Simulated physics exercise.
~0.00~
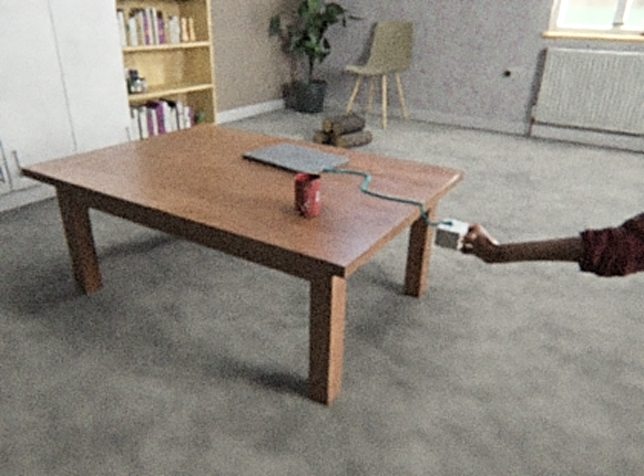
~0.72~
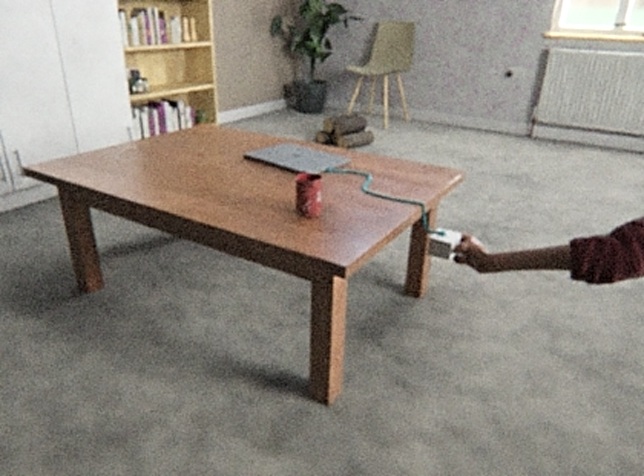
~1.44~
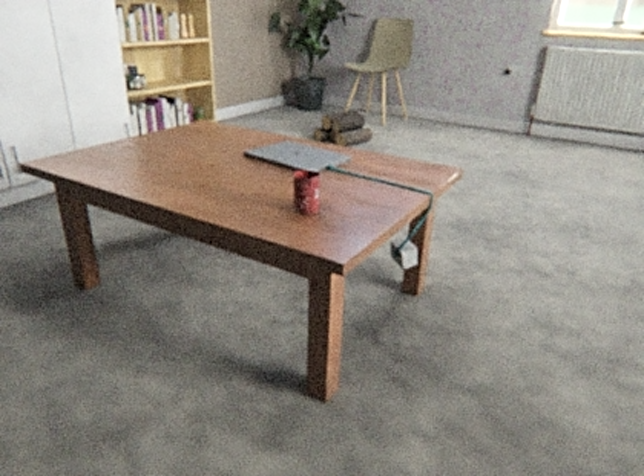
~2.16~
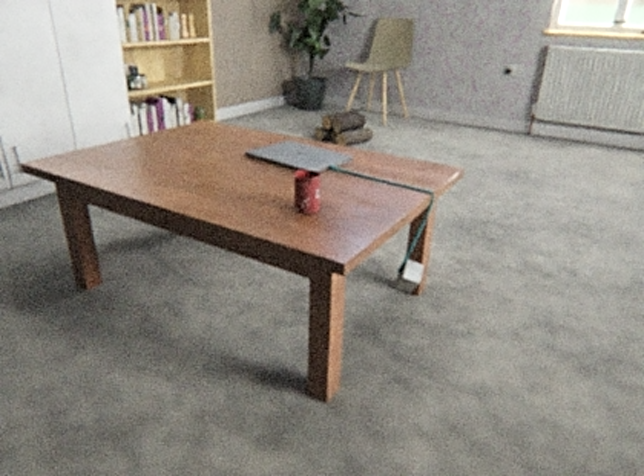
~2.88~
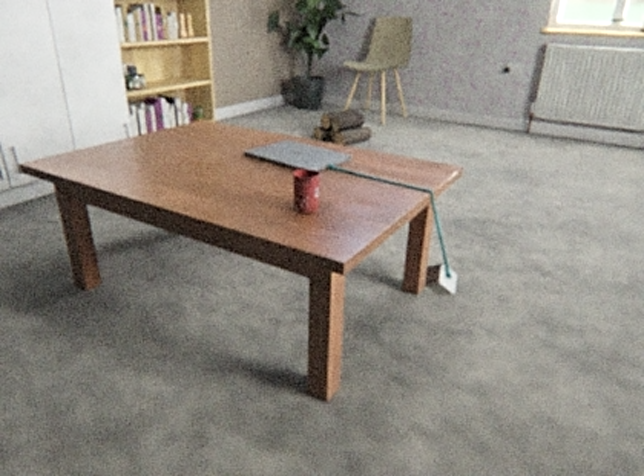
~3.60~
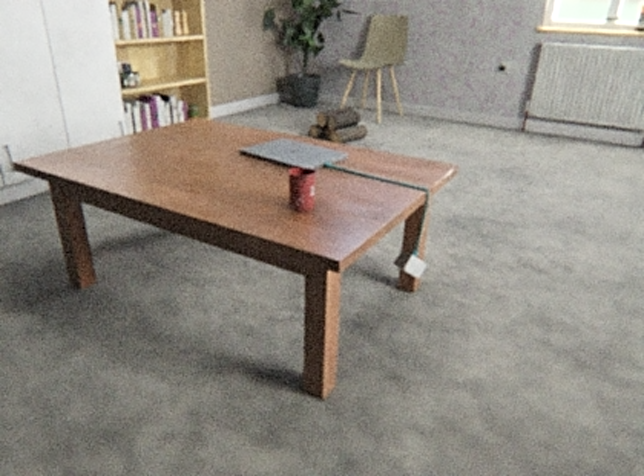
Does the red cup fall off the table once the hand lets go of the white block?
No, the red cup stays in its place on the table while the white block dangles from the cord past the edge.
